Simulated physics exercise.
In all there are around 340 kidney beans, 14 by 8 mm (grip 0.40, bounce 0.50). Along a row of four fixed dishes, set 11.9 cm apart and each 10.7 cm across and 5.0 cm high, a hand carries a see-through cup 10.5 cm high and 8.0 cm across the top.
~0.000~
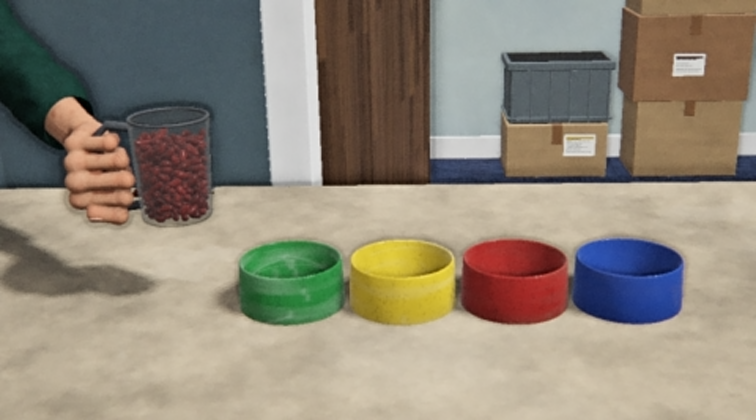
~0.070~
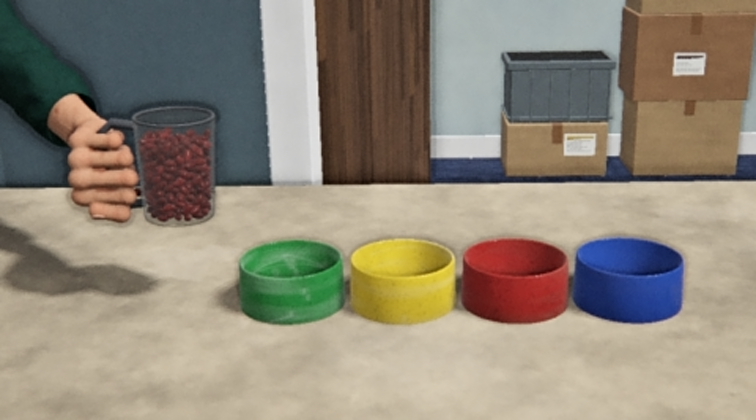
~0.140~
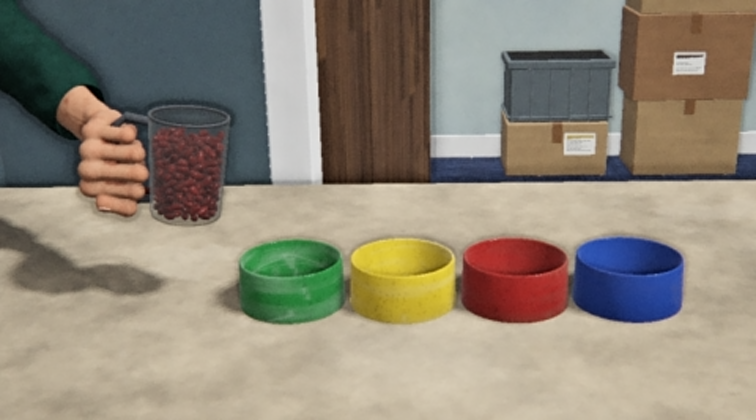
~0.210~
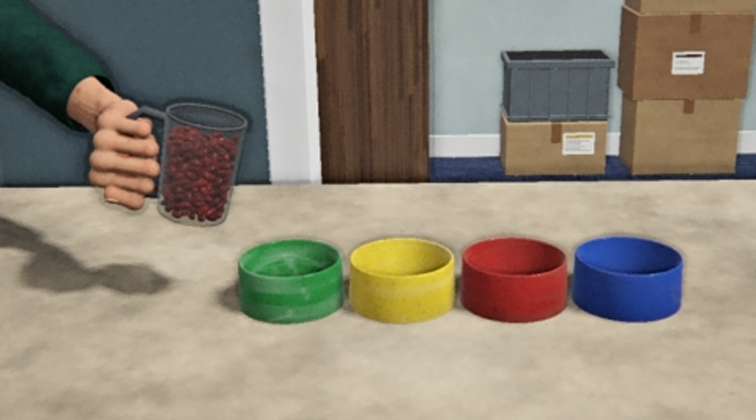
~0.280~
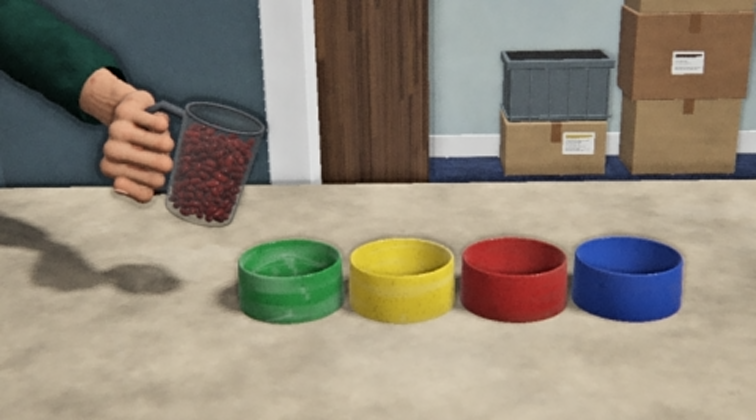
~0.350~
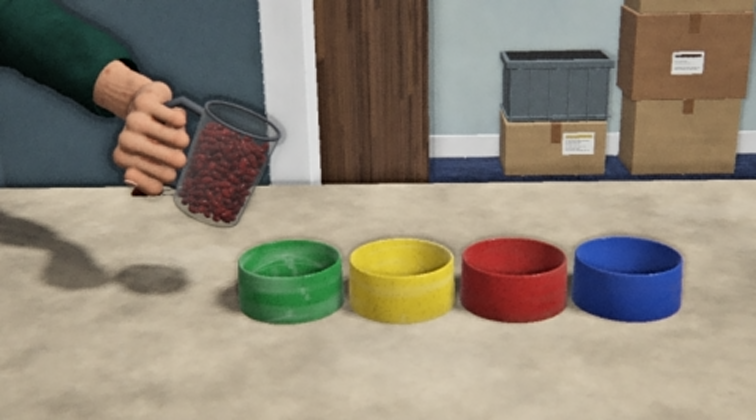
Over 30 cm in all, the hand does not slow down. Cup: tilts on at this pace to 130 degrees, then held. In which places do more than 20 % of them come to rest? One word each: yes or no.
Red dish: Yes; blue dish: No; green dish: No; yellow dish: No; counter: No.
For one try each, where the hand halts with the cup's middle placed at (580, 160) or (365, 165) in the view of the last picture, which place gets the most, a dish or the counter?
First try: Red; second try: Yellow.
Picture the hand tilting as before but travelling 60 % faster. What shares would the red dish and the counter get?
The shares would then be red 100 and counter 0.
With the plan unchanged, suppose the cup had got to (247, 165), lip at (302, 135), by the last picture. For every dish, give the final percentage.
Red: 100 / blue: 0 / green: 0 / yellow: 0.
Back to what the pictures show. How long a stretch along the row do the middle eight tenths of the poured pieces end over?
Roughly 7 cm of the row.
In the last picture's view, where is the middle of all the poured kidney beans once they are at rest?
(516, 280).
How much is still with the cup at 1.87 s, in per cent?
It comes out close to 0 per cent.
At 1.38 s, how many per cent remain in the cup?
About 70 %.
After 0.97 s, tilt 81 degrees; cup holds 100 %.
After 1.38 s, tilt 117 degrees; cup holds 70 %, red 15 %, yellow 5 %.
After 1.87 s, tilt 130 degrees; cup holds 0 %, red 90 %, yellow 5 %.
At rest (2.4 s), red 90 %, blue 0 %, green 0 %, yellow 5 %, counter 5 %.
